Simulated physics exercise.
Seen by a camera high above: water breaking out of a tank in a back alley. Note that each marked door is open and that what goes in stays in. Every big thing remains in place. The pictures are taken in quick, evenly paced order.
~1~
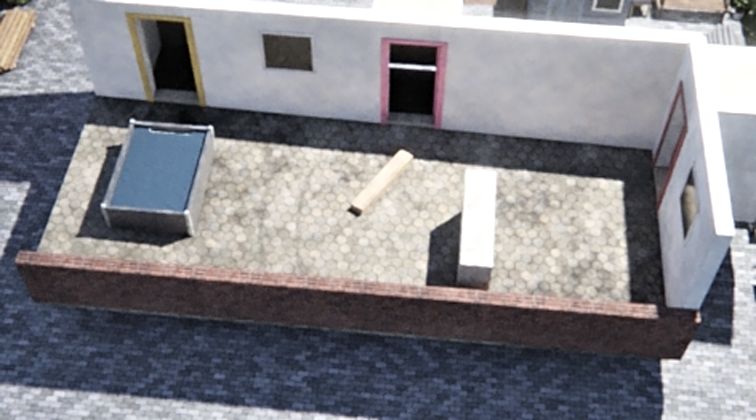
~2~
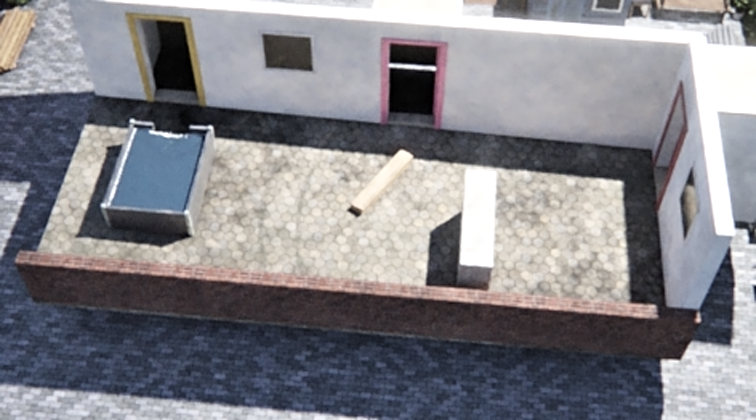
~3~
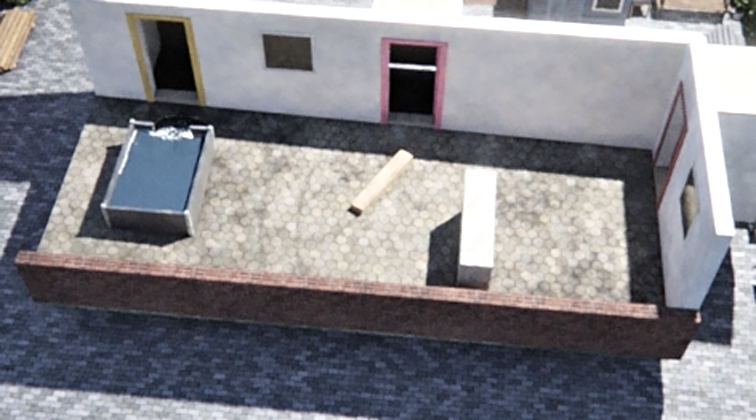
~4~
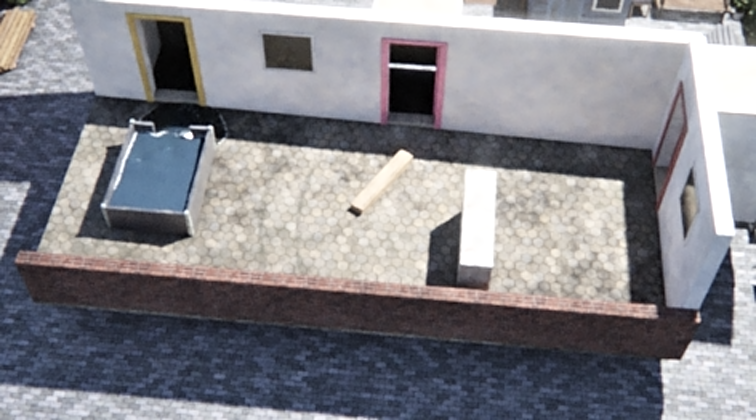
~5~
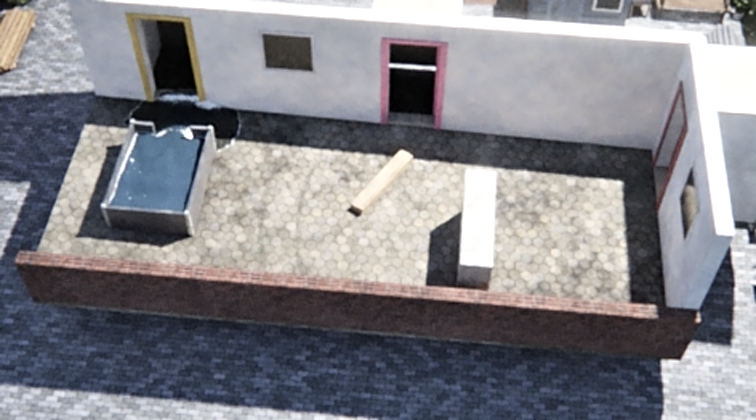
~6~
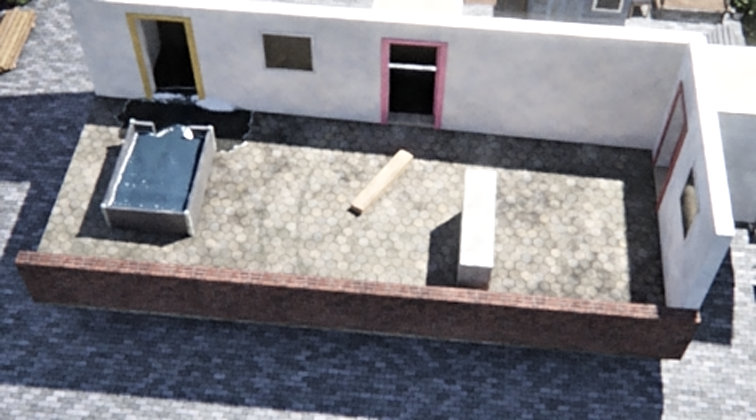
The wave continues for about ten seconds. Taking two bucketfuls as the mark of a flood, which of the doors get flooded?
The red door stays below the mark, the pink door stays below the mark, the yellow door gets flooded.
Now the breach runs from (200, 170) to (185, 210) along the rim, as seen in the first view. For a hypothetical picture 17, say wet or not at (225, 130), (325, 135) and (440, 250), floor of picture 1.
Point by point: Unwetted; unwetted; soaked.
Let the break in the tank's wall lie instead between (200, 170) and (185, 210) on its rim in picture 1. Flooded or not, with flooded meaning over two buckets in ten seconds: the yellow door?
Well, the yellow door simply comes up short.
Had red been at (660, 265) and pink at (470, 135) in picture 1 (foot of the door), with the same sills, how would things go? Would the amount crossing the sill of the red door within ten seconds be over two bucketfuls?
As for the red one, it doesn't reach the mark.
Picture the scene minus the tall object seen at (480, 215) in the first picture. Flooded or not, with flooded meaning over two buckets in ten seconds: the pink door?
For the pink door, it remains below.
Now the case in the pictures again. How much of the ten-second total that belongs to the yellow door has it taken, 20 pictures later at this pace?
85 %.
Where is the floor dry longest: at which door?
That would be the red-painted one.
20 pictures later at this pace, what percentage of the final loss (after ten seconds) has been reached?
Working it through, I arrive at 65 per cent.
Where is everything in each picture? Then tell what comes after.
The first frame shows still water in the open tank at (159, 169).
In the second frame, the front is at a hidden place, out from the gap on the open tank's far side.
In the third frame, water pours out on the open tank's far side and has run to (173, 119).
In the fourth frame, the front is at (206, 106), out from the gap on the open tank's far side.
In the fifth frame, the front is at (231, 108), out from the gap on the open tank's far side.
In the sixth frame, water pours out on the open tank's far side and has run to (249, 110).
A moment on, water covers 10 % of the floor; the red door not reached, the pink door not reached, the yellow door over two buckets in.
Next, water covers 15 % of the floor; the red door not reached, the pink door wet at the sill, nothing in, the yellow door far over two buckets in.
Then, water covers 20 % of the floor; the red door not reached, the pink door wet at the sill, nothing in, the yellow door far over two buckets in.
Later, water covers 30 % of the floor; the red door wet at the sill, nothing in, the pink door wet at the sill, nothing in, the yellow door far over two buckets in.
In the end, water covers 40 % of the floor; the red door wet at the sill, nothing in, the pink door wet at the sill, nothing in, the yellow door far over two buckets in.
